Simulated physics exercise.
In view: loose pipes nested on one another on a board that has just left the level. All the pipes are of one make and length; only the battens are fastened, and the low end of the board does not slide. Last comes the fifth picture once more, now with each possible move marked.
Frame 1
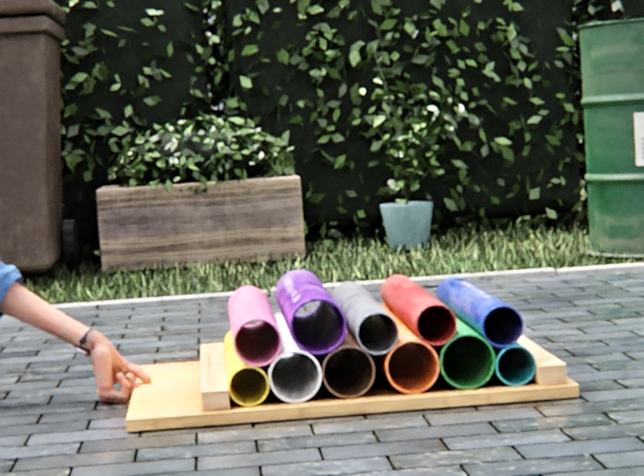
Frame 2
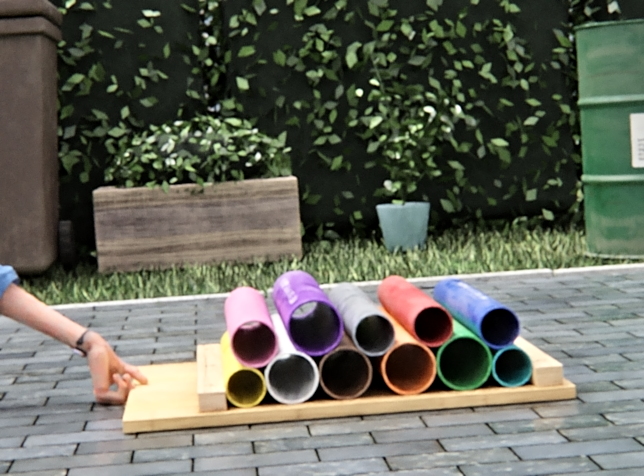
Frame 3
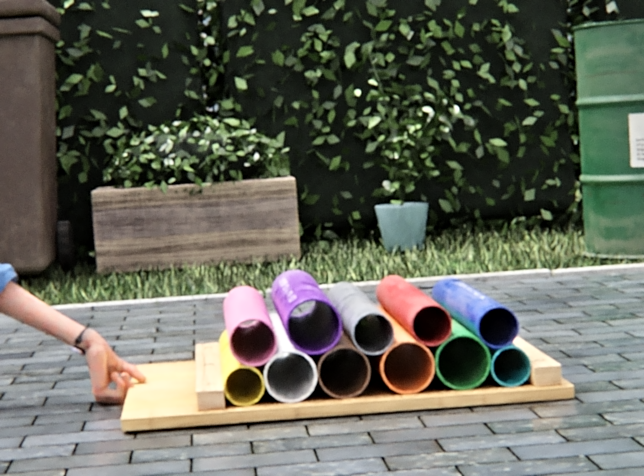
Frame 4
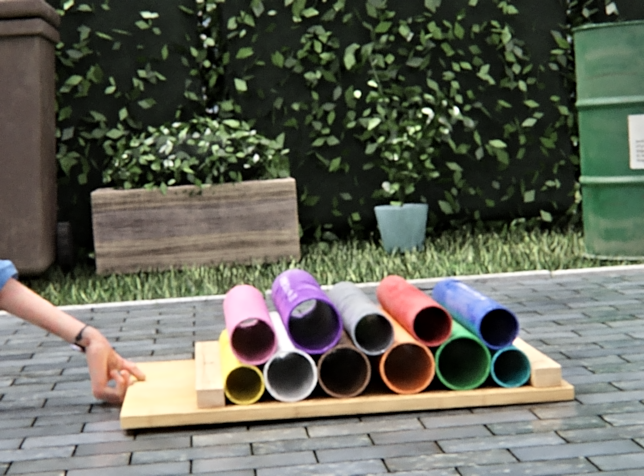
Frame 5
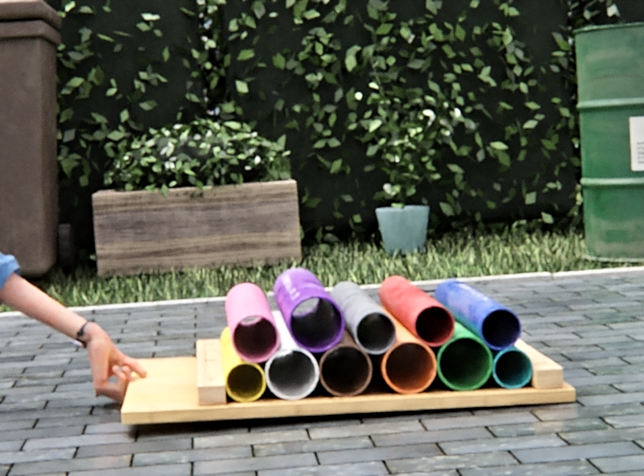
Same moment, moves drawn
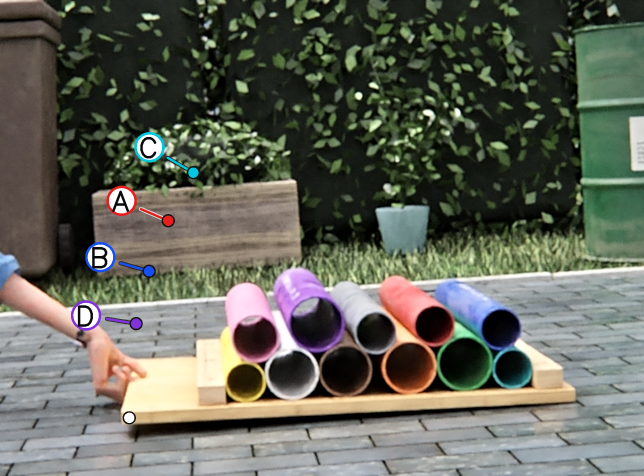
A hand slightly raises the left end of a board stacked with colourful pipes.
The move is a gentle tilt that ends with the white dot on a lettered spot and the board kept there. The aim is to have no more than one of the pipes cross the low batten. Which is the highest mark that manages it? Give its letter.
Stop at A.
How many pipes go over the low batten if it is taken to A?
At A the number is one.
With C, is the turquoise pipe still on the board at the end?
Yes.
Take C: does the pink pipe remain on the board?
Yes.
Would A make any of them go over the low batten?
Yes.
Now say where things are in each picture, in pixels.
In the first picture, green pipe (468, 361); purple pipe (318, 326).
In the second picture, purple pipe (315, 327); grey pipe (375, 334).
In the third picture, board (335, 371); yellow pipe (244, 386); white pipe (291, 376); green pipe (463, 362).
In the fourth picture, board (335, 371); yellow pipe (244, 384); white pipe (290, 375).
In the fifth picture, board (336, 370); yellow pipe (245, 382); white pipe (292, 373).
On the copy, A at (168, 221); B at (149, 271); C at (194, 173); D at (136, 323); the white dot at (130, 418).
On A. First, board at 16°.
Then, board at 27°.
Finally, board at 27°, one over the low batten (blue).
By contrast, B one over the low batten (blue); C four over the low batten (purple, grey, blue, red); D none over the low batten.
